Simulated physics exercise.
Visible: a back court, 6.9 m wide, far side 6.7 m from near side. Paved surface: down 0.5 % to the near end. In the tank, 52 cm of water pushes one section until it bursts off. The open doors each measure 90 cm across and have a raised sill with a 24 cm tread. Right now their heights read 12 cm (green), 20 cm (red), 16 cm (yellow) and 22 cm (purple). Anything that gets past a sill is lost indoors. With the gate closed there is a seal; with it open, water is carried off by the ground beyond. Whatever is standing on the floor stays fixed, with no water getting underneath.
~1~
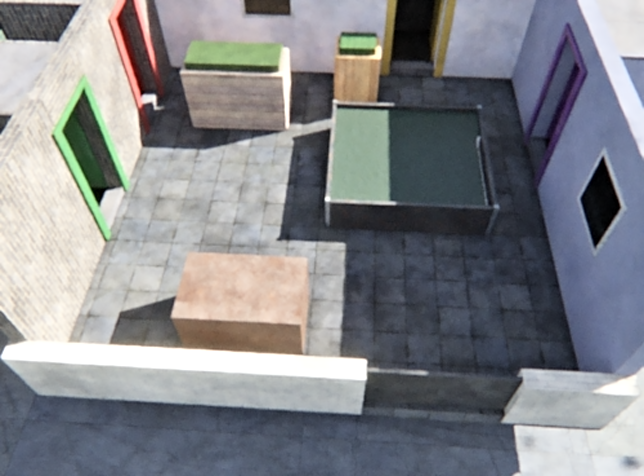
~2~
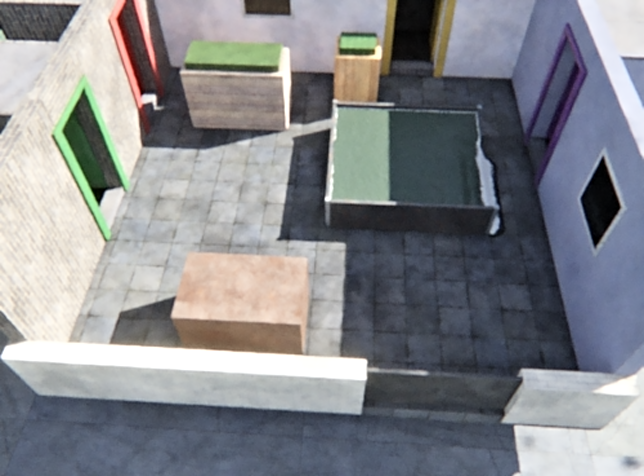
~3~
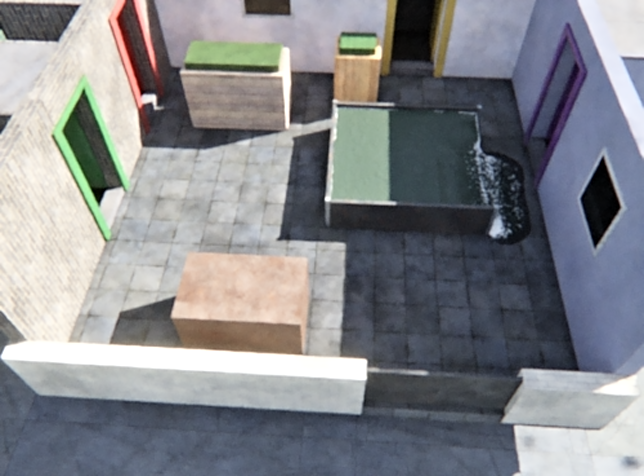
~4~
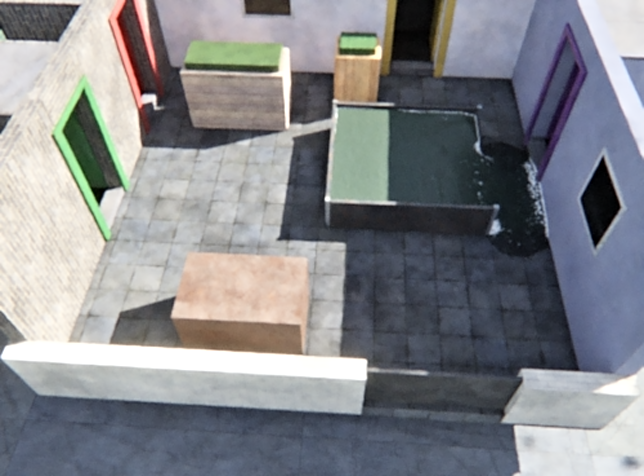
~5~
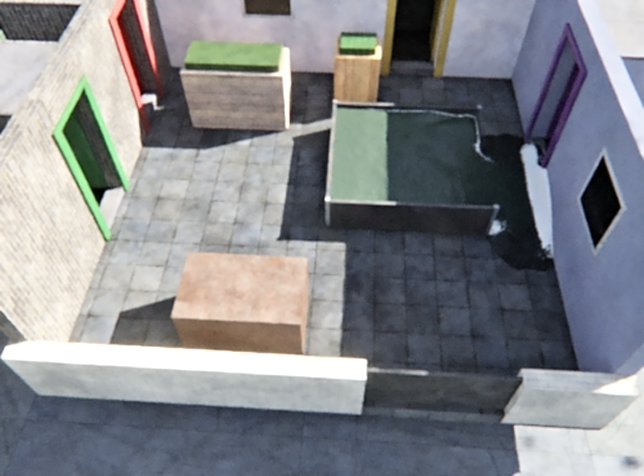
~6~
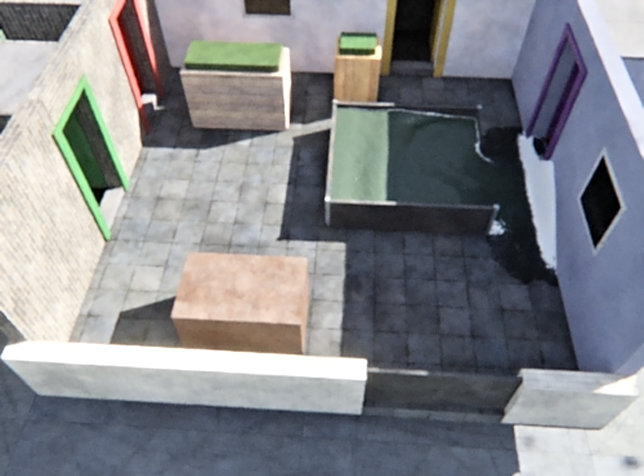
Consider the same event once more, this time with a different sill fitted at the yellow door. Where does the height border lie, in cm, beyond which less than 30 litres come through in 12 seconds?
It lies at roughly 6.5 cm.
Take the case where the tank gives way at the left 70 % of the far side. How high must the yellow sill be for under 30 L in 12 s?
About 28 centimetres.
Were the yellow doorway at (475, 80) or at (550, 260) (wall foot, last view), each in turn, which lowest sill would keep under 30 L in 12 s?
You'd want about 17 cm there first, then about 19 cm.
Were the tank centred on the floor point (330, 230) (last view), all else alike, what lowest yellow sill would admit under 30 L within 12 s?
Near 7.5 cm.
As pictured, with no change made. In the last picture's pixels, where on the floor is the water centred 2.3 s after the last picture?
(453, 199).
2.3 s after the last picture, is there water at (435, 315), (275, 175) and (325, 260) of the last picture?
One by one: Drenched, clear, clear.
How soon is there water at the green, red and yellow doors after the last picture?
Arrives: Green 5.5 s / red 5.0 s / yellow 1.6 s.
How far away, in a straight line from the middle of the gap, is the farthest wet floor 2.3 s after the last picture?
Distance from gap: Approx. 4.8 m.
Then, 0.7 s after the last picture water covers 15 % of the floor, deepest (43 cm) near (528, 208); it has not reached the yellow door.
Then, 2.3 s after the last picture water covers 30 % of the floor, deepest (32 cm) near (583, 401); 12 cm at the yellow door, 0 litres in over its 16 cm sill.
Then, 11.3 s after the last picture water covers 100 % of the floor, deepest (10 cm) near (569, 401); 7 cm at the yellow door, 0 litres in over its 16 cm sill.
At the yellow door as built, the water peaked near 12 cm, 2.7 s after the last picture.
With a sill of 6 cm, 36 litres would have come in within the 12 s; with 7 cm, 23 litres. So under 30 litres takes about 6.5 cm.
